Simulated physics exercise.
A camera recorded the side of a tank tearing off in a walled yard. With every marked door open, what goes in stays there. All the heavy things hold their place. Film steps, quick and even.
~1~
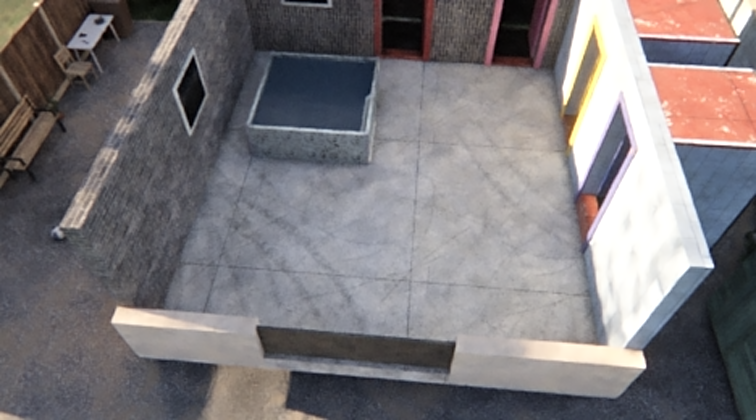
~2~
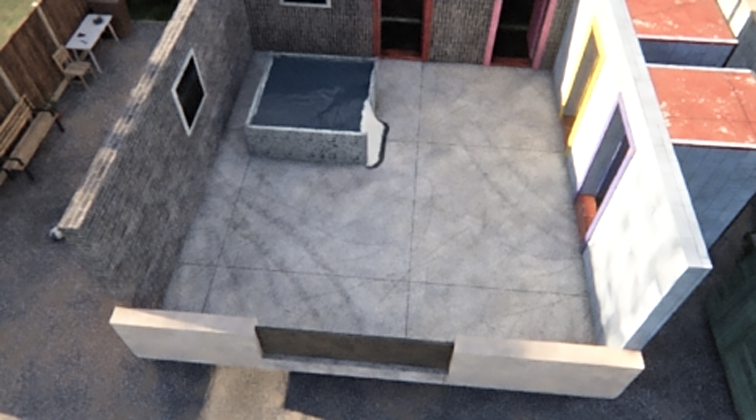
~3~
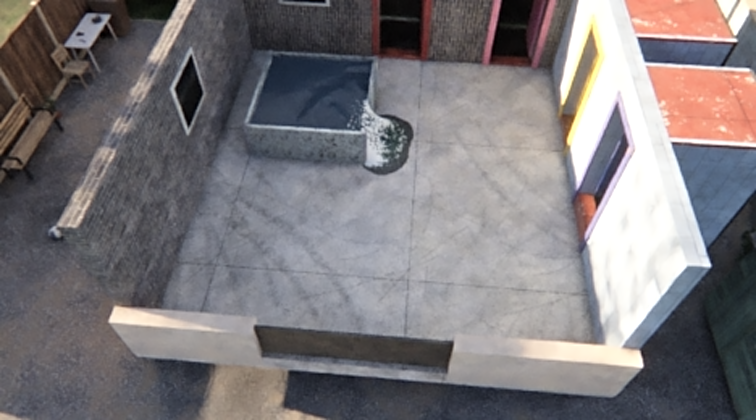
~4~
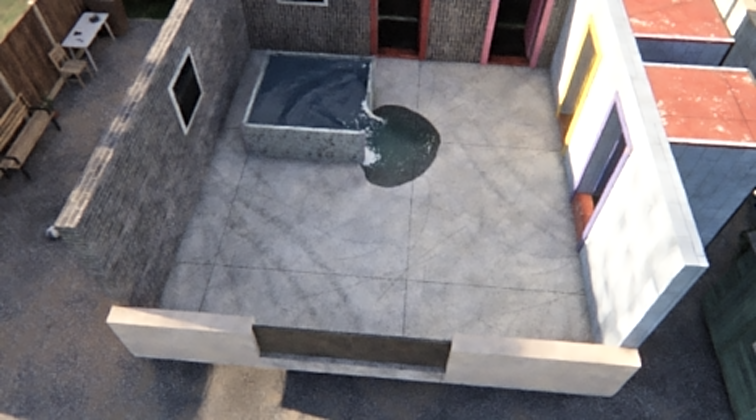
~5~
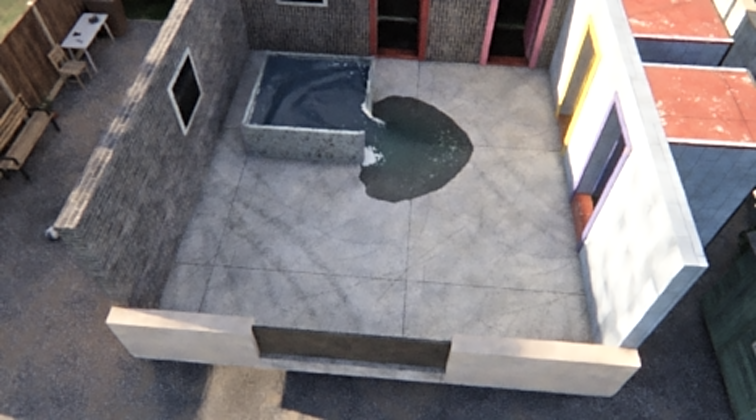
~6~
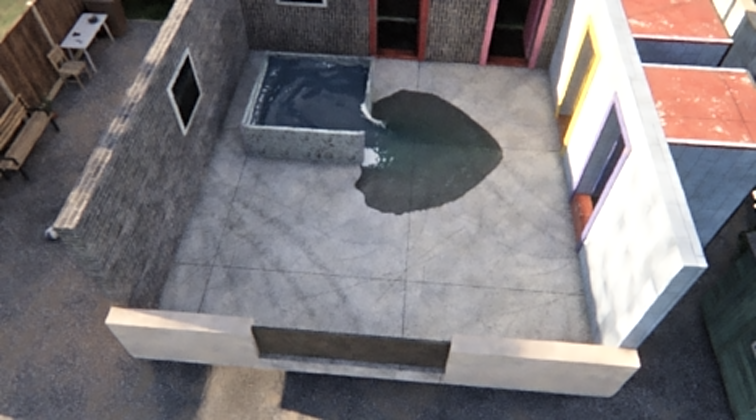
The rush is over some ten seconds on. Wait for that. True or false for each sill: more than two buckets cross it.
Yellow door - true; blue door - false; pink door - true; red door - false.
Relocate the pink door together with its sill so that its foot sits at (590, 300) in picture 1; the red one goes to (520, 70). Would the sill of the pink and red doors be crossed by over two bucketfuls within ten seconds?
Then: The pink one lets more in, the red one is over.
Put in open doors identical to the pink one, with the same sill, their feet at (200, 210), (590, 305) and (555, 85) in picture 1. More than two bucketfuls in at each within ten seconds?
Well, the first is below the limit, the next is above the limit, and the last is above the limit.
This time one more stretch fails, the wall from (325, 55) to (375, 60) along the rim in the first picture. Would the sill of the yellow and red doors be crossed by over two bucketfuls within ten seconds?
Yellow door: Below the limit; red door: Above the limit.
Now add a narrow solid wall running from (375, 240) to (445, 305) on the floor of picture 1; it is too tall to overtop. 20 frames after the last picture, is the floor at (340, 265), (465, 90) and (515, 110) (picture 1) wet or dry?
Log, spots one to three: Spared; swamped; swamped.
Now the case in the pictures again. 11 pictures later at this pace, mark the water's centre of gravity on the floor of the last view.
My pick is pixel (385, 140).
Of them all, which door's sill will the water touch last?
Last comes the red one.
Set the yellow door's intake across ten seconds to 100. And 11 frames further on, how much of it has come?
It works out at roughly 30 percent of the ten-second total.
A moment on, water covers 30 % of the floor; the yellow door wet at the sill, nothing in, the blue door not reached, the pink door not reached, the red door not reached.
Next, water covers 45 % of the floor; the yellow door over two buckets in, the blue door wet at the sill, nothing in, the pink door wet at the sill, nothing in, the red door not reached.
Then, water covers 45 % of the floor; the yellow door over two buckets in, the blue door wet at the sill, nothing in, the pink door under two buckets in, the red door not reached.
Later, water covers 80 % of the floor; the yellow door far over two buckets in, the blue door wet at the sill, nothing in, the pink door over two buckets in, the red door wet at the sill, nothing in.
In the end, water covers 100 % of the floor; the yellow door far over two buckets in, the blue door wet at the sill, nothing in, the pink door far over two buckets in, the red door wet at the sill, nothing in.
